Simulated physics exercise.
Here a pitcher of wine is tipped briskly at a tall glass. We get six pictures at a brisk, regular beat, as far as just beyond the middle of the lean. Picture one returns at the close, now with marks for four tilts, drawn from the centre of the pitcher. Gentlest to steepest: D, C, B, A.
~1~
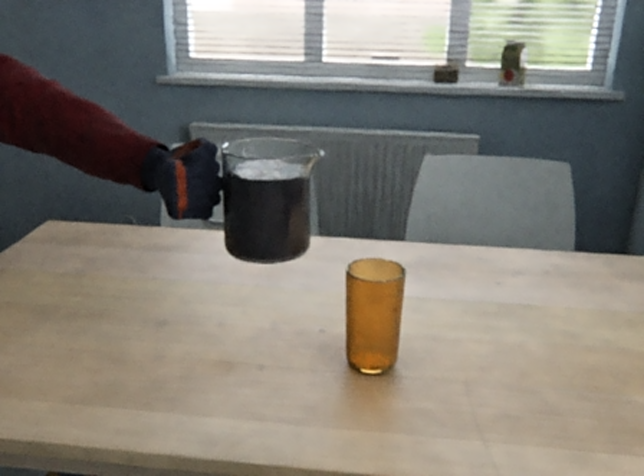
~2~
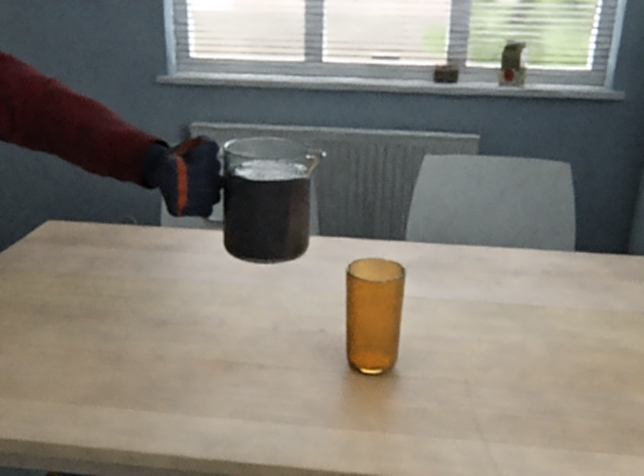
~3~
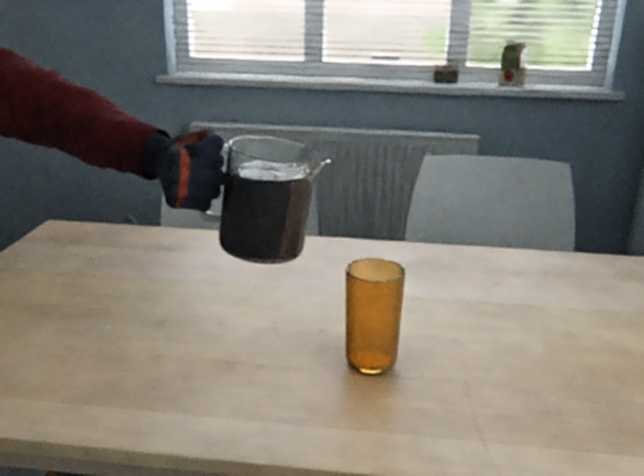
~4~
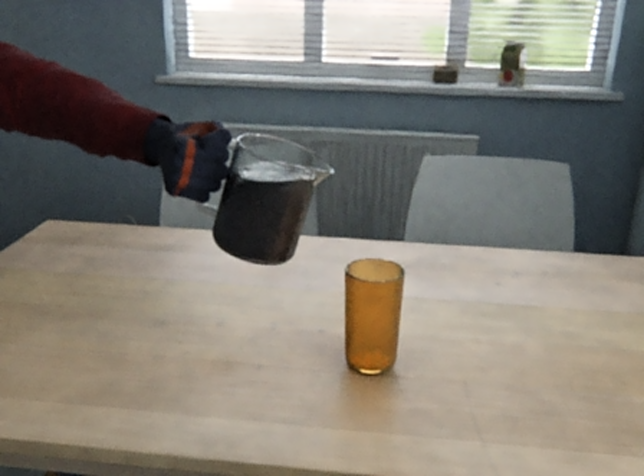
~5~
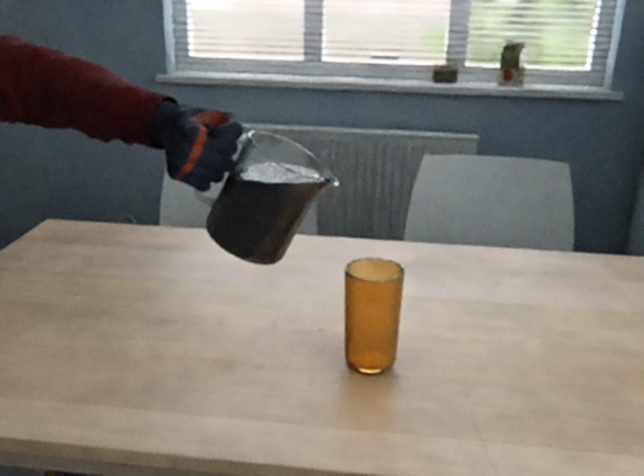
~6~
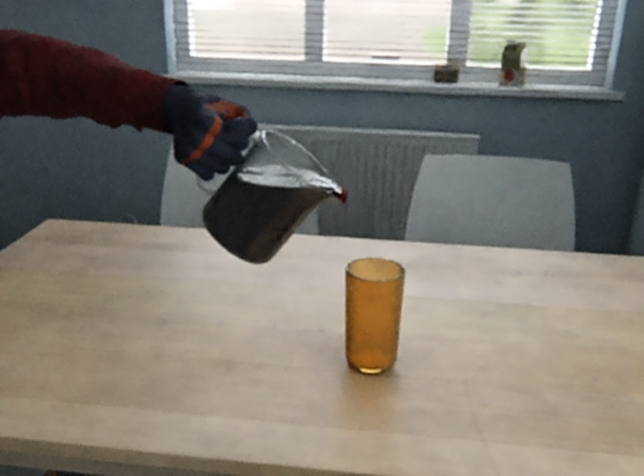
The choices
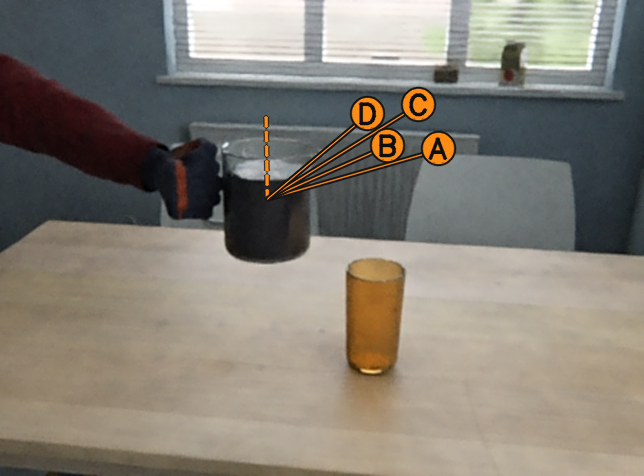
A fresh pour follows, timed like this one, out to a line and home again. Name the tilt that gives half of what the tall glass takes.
C.
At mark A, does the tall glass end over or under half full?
Over.
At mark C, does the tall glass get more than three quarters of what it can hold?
No, less.
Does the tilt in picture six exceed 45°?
No.
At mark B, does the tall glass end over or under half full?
Over.
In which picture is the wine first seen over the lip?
In picture 6.
On the marked copy, A at (422, 154); B at (372, 152); C at (404, 113); D at (354, 125).
If A is chosen, the tall glass ends with about 90 % of what it can hold; 6 % of the wine is spilt.
If B is chosen, the tall glass ends with about 75 % of what it can hold.
If C is chosen, the tall glass ends with about 50 % of what it can hold.
If D is chosen, the tall glass ends with about 31 % of what it can hold.
